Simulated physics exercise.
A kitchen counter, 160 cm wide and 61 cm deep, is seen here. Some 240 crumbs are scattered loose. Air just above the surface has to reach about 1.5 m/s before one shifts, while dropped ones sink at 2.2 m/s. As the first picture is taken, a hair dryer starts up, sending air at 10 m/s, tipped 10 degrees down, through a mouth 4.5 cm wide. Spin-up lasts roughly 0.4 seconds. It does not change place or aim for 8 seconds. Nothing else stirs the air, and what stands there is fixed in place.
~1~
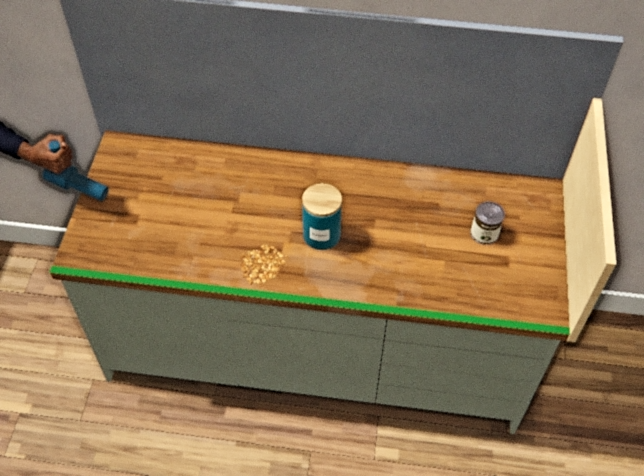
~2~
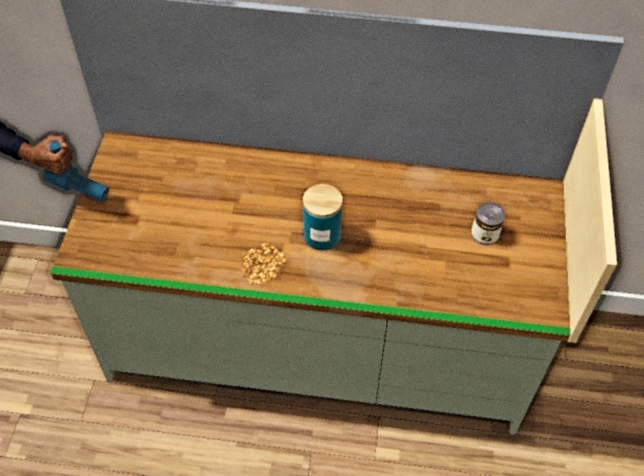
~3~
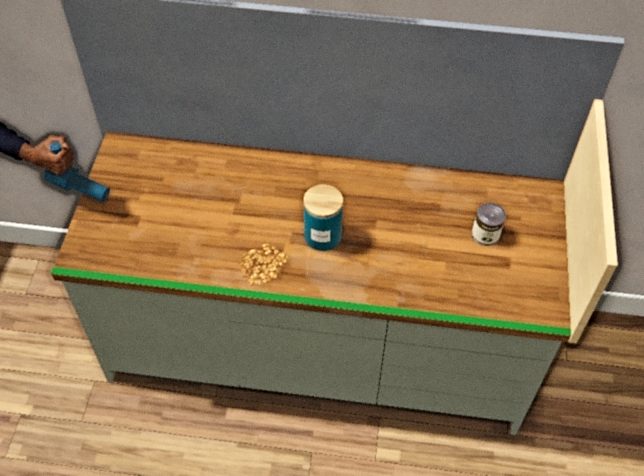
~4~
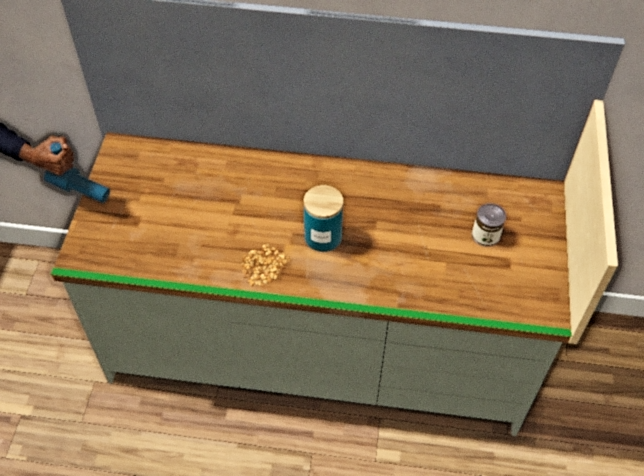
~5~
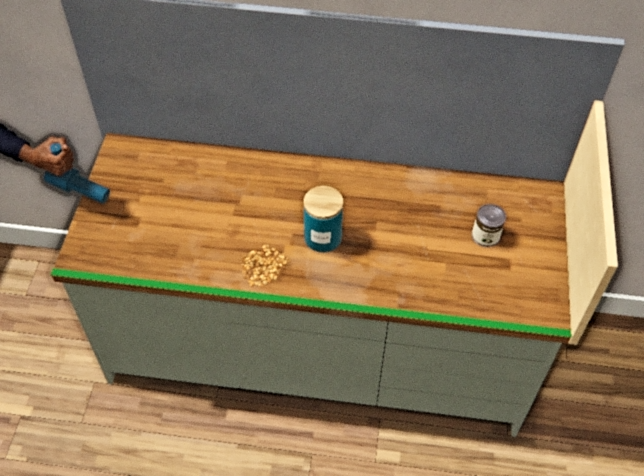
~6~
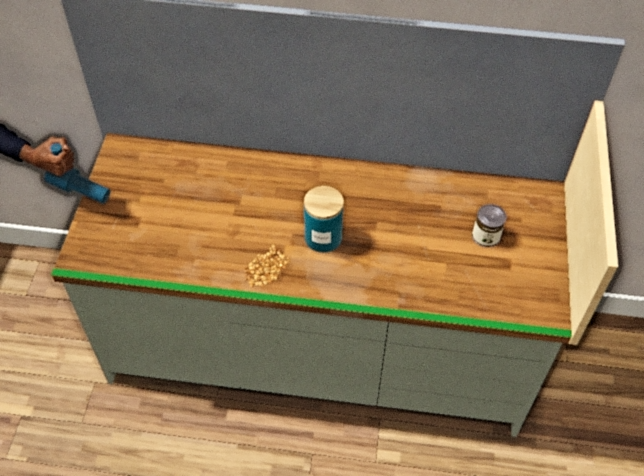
Golden crumbs lie still on the wooden counter, then some shift slightly to the right.
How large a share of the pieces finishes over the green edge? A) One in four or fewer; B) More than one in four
Answer: B.
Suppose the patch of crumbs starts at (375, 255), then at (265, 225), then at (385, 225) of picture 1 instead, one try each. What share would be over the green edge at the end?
Roughly 0 %, then 0 %, then 0 %.
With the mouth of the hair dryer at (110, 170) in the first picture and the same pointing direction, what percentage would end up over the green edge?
100 %.
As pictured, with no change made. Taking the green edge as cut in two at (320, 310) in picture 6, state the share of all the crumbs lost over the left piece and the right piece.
Roughly 20 % cross the left stretch, and around 60 % the right stretch.
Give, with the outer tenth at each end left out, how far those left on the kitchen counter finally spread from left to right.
Looks like some 0 cm to me.
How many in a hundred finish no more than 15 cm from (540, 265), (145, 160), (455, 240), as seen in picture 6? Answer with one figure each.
15 %, 0 %, 0 %.
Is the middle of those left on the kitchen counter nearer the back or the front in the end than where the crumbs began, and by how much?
It has shifted to the far side, by around 5 cm.
Then, 1.2 s after the last picture the count stands so, 78 % are over the green edge; the middle of those still in play is near (569, 294).
Then, 2.2 s after the last picture the count stands so, 78 % are over the green edge; the middle of those still in play is near (569, 294).
Then, 4.0 s after the last picture the count stands so, 78 % are over the green edge; the middle of those still in play is near (569, 294).
Then, 7.6 s after the last picture, at the end, 78 % are over the green edge; the middle of those still in play is near (569, 294).
